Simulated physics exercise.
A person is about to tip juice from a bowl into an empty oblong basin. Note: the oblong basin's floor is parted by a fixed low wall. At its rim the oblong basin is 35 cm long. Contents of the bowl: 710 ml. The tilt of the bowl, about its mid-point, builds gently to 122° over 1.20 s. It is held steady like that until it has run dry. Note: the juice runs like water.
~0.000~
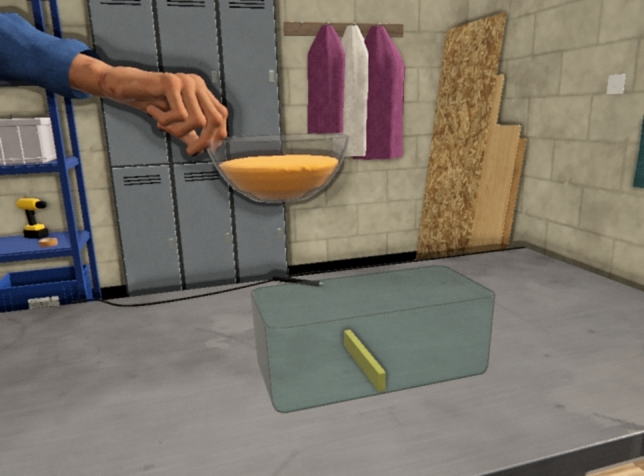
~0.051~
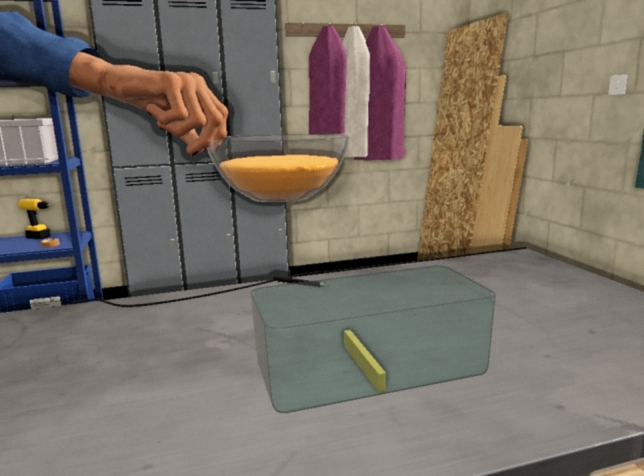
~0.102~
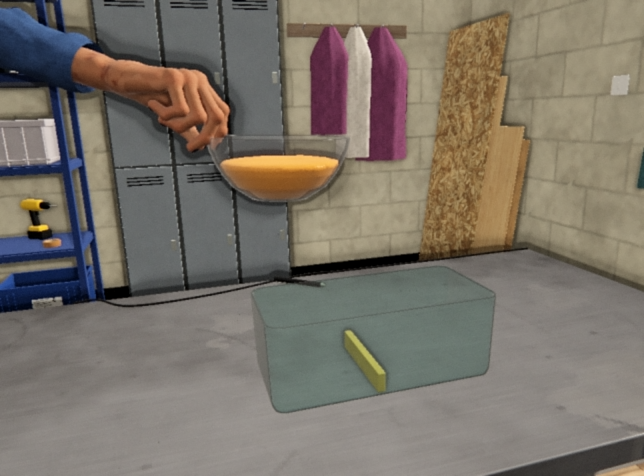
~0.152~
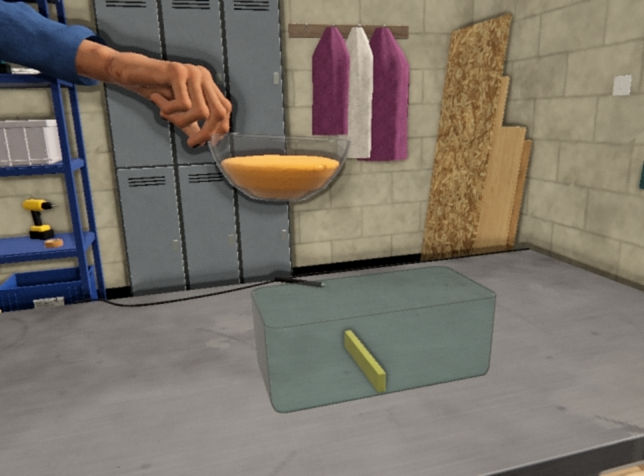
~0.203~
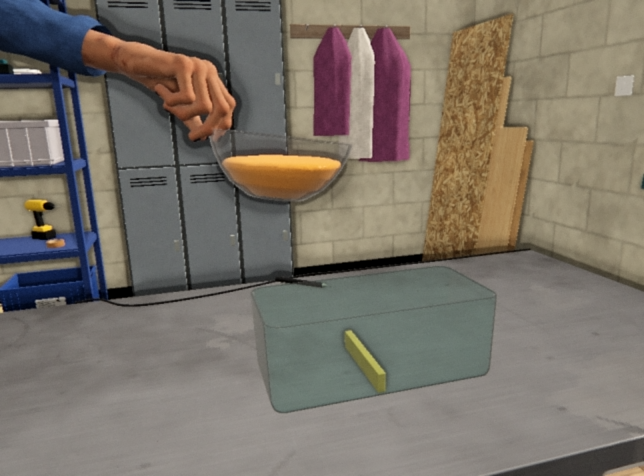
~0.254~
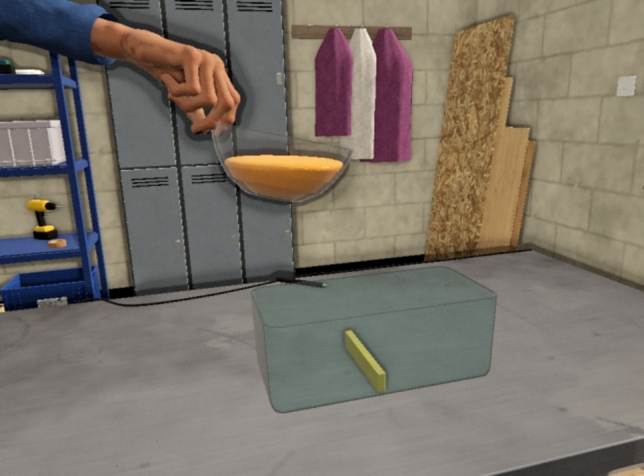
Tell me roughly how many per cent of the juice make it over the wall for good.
Roughly 71 per cent make it over.
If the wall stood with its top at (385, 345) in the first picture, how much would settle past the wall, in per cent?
50 per cent.
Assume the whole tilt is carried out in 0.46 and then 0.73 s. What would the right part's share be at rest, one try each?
The first try gives 55 percent and the second 65 percent.
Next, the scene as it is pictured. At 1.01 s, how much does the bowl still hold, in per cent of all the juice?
0 per cent or thereabouts.
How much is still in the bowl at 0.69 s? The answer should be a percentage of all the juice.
Roughly 34 percent.
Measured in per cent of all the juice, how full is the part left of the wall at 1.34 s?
Around 26 in a hundred.
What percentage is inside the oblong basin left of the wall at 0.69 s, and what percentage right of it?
About 0 % left, 16 % right.
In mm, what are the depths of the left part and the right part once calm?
Depths: Left near 8 mm, right near 18 mm.
By 0.69 s the tilt is 75° and 34 per cent is still to pour, 0 is left of the wall and 16 right of it.
By 1.01 s the tilt is 114° and 0 per cent is still to pour, 25 is left of the wall and 73 right of it.
By 1.34 s the tilt is 122° and 0 per cent is still to pour, 26 is left of the wall and 73 right of it.
By 1.70 s the tilt is 122° and 0 per cent is still to pour, 28 is left of the wall and 71 right of it.
At rest 28 per cent lies left of the wall, 71 right of it and 1 outside.
